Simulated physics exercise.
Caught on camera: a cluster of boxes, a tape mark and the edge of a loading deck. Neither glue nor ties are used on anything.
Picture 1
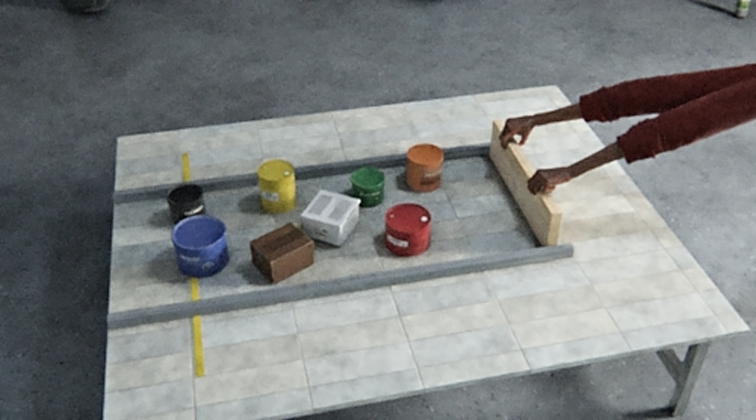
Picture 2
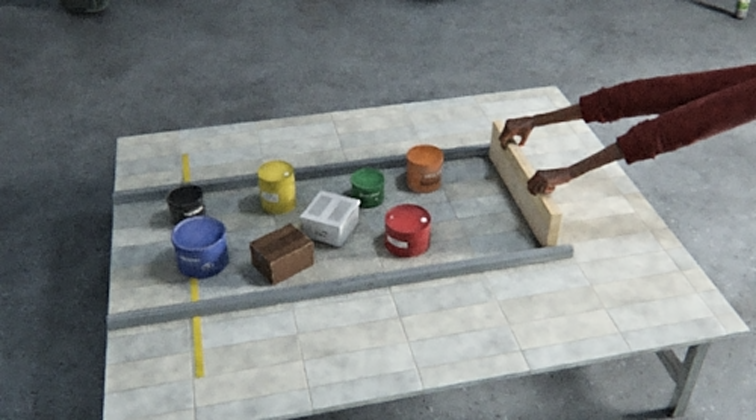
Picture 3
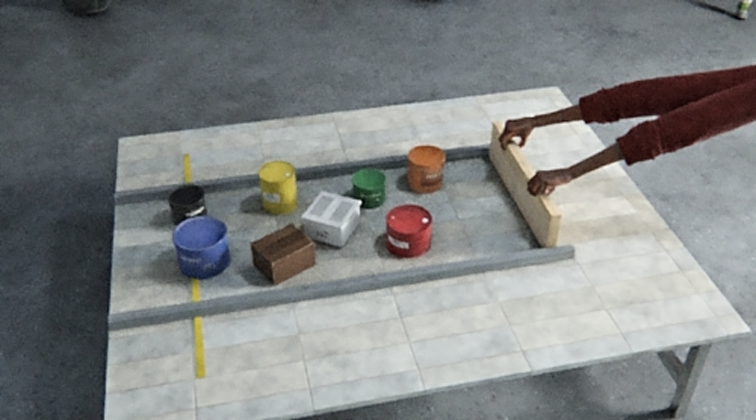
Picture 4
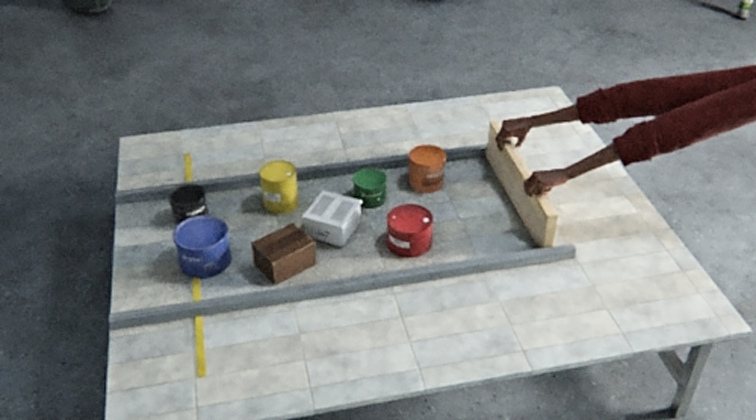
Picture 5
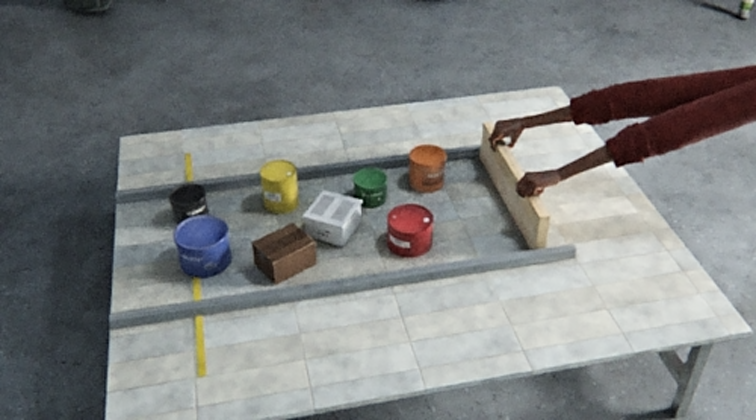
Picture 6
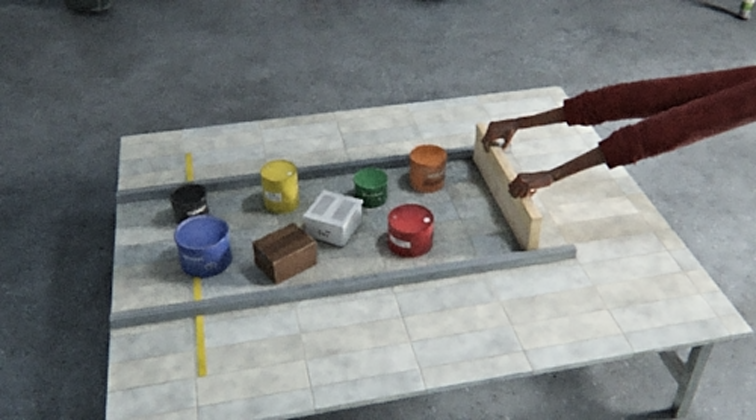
The video shows two hands in dark red sleeves holding a wooden plank upright between rails on a tiled table, then sliding it slightly left toward colourful pails and a few boxes, which stay in place near a yellow tape mark.
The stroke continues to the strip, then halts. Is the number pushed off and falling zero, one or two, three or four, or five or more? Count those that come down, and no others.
It is one or two.
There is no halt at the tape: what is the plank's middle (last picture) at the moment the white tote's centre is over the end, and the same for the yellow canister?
Its middle is about (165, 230) and about (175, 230).
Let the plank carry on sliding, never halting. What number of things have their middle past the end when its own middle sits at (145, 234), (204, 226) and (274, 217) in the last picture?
Result per place: 5; 2; 0.
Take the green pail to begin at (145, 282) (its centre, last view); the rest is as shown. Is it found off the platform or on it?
In this case the green pail does not stay.
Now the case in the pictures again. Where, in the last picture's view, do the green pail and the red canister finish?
Taking them in turn, first comes (174, 226), then (170, 271).
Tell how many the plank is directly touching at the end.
Contact count: 3.
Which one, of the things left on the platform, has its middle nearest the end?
The brown parcel is the one.
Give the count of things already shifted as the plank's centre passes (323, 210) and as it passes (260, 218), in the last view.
At the first spot 6, then 8.
A little later, none off yet; black pail at rest near (190, 206); blue pail at rest near (204, 246); brown parcel at rest near (285, 253).
Next, none off yet; black pail at rest near (190, 206); blue pail at rest near (204, 246); brown parcel shifted a little near (263, 263).
Later still, none off yet; black pail shifted about its own width near (156, 212); blue pail shifted about its own width near (147, 250); brown parcel shifted well along near (177, 278).
When it is over, the number that fall off is one or two; down, blue pail and black pail.
